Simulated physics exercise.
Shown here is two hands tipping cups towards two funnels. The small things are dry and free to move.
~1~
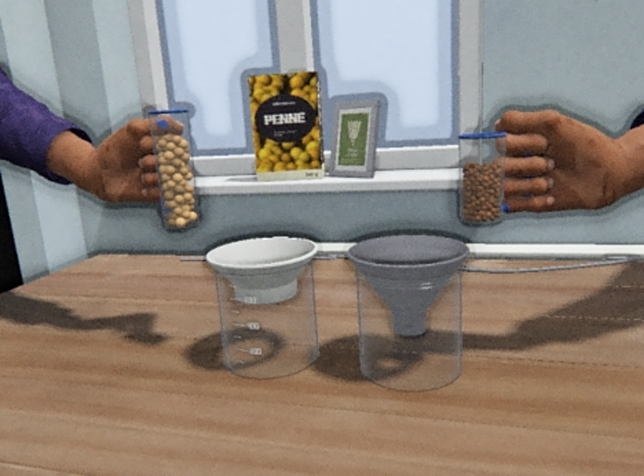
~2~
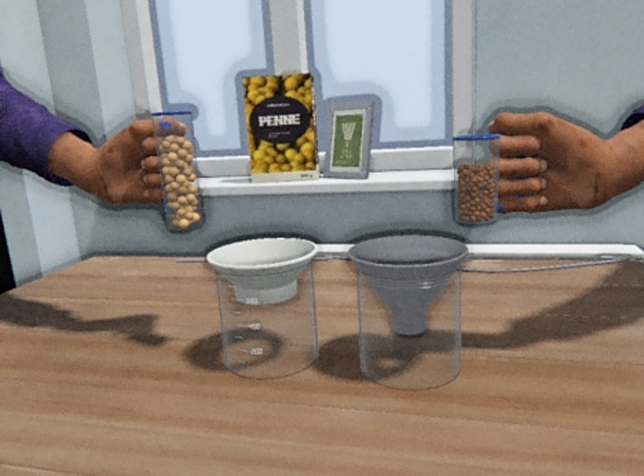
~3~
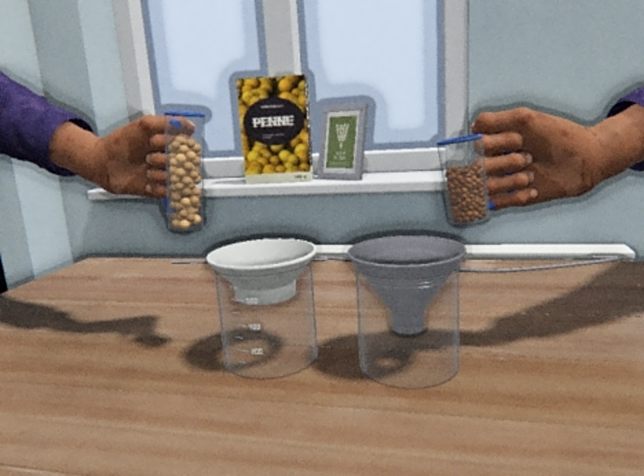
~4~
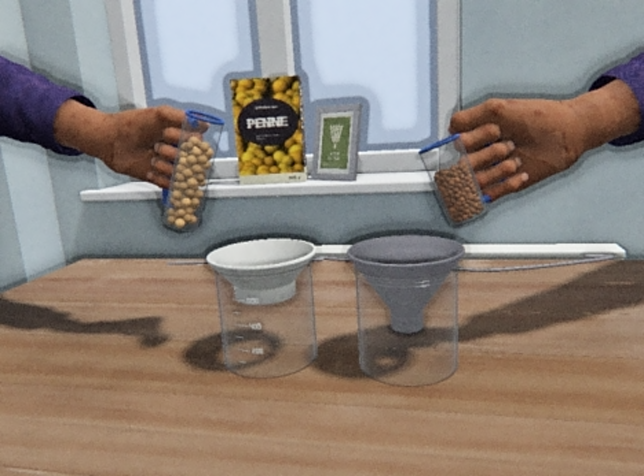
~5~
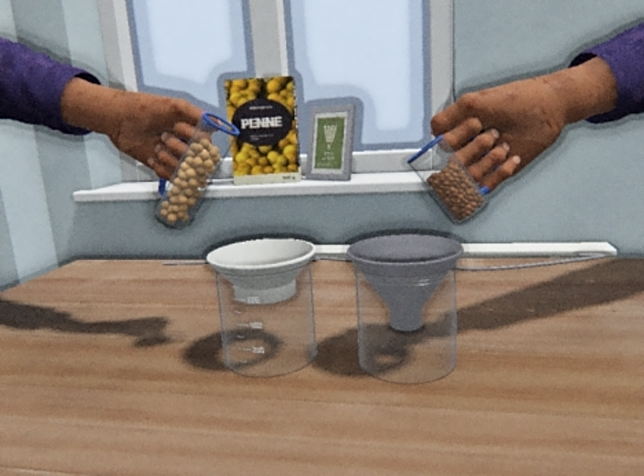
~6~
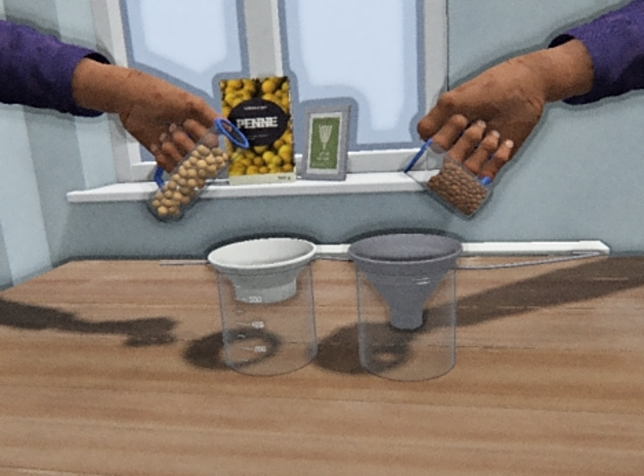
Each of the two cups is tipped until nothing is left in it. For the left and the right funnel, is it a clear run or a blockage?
Left: Stays open; right: Stays open.
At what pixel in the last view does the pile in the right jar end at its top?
Roughly (439, 347).
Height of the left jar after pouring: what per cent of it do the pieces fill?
10 per cent, give or take.
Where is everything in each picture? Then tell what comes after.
In the first picture, left funnel (263, 260), outlet at (267, 294), about 6 pieces wide; left cup (176, 171), holding round wooden beads; right funnel (408, 259), outlet at (410, 329), about 5 pieces wide; right cup (482, 179), holding cereal balls.
In the second picture, left cup (179, 172), upright; right cup (476, 180), upright.
In the third picture, left cup (185, 173), tipped 7°; right cup (465, 181), tipped 7°.
In the fourth picture, left cup (192, 173), tipped 21°; right cup (454, 181), tipped 21°.
In the fifth picture, left cup (195, 173), tipped 35°; right cup (449, 181), tipped 35°.
In the sixth picture, left funnel (263, 260), outlet at (266, 293); left cup (196, 173), tipped 50°; right funnel (405, 256), outlet at (406, 323); right cup (448, 181), tipped 50°.
Then, 0.34 s later than the last frame, left, every one still in the cup; right, every one still in the cup.
Then, 0.63 s later than the last frame, left, almost all still in the cup, about a tenth in or over the funnel; right, the larger part still in the cup, about a tenth in or over the funnel, just a few down in the jar.
Then, 0.89 s later than the last frame, left, roughly a third still in the cup, roughly a third in or over the funnel, roughly a third down in the jar; right, about a tenth still in the cup, roughly half in or over the funnel, roughly a third down in the jar.
When it is over, left, every one down in the jar; right, every one down in the jar.
